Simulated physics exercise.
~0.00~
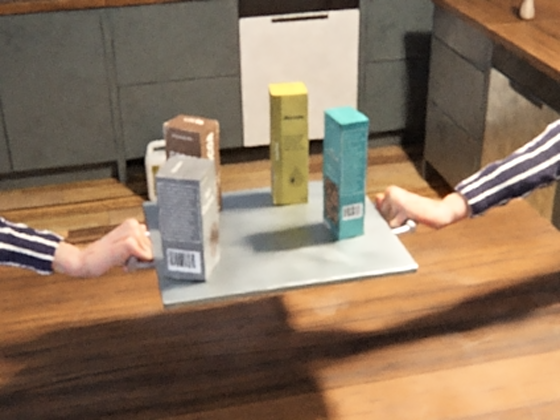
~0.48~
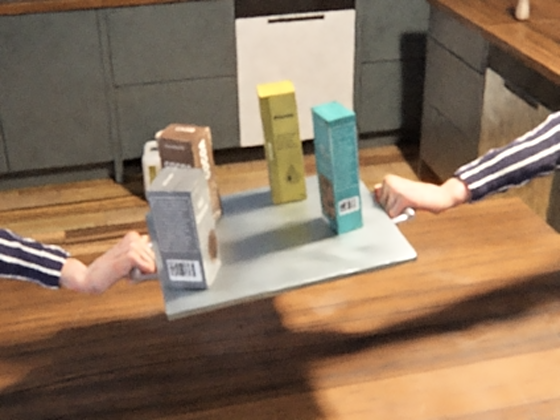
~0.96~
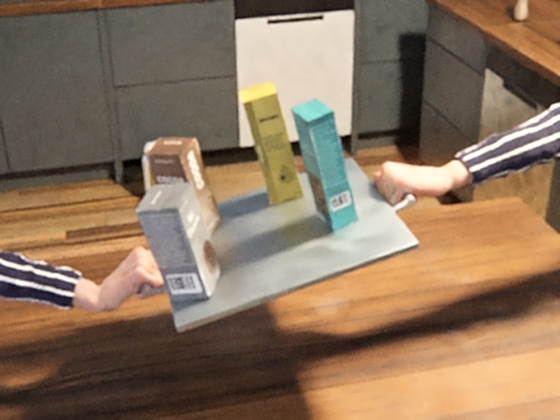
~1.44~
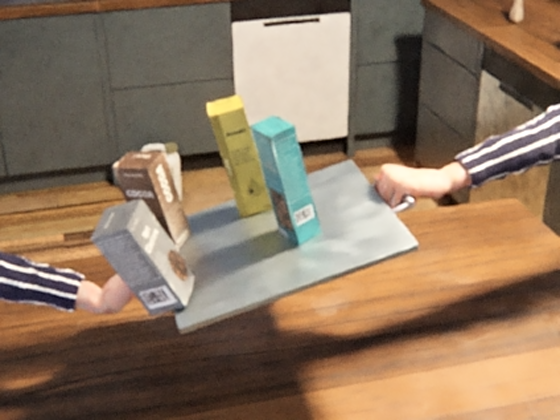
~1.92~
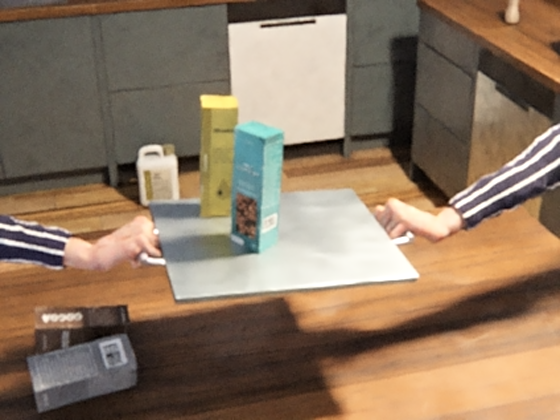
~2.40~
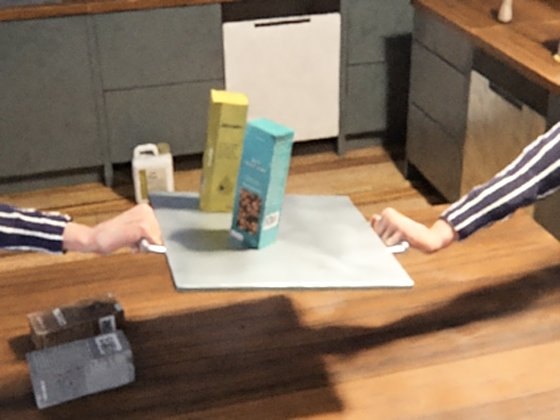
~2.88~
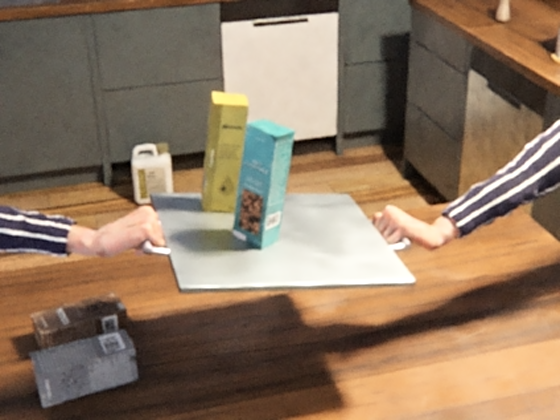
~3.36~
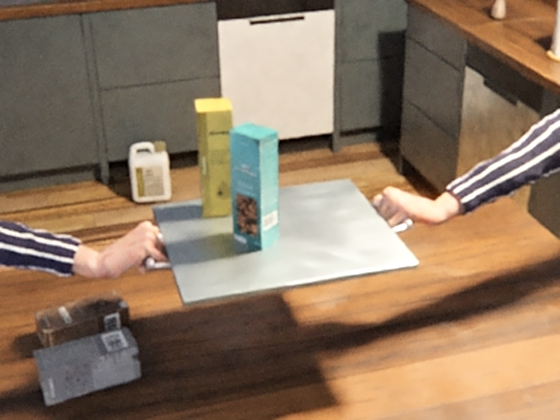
A flat tray held by two hands dipped to the left, and the grey and brown cartons slid off and landed on their sides below, then it tilted right and levelled, leaving the yellow and turquoise cartons standing on it, further left than before.
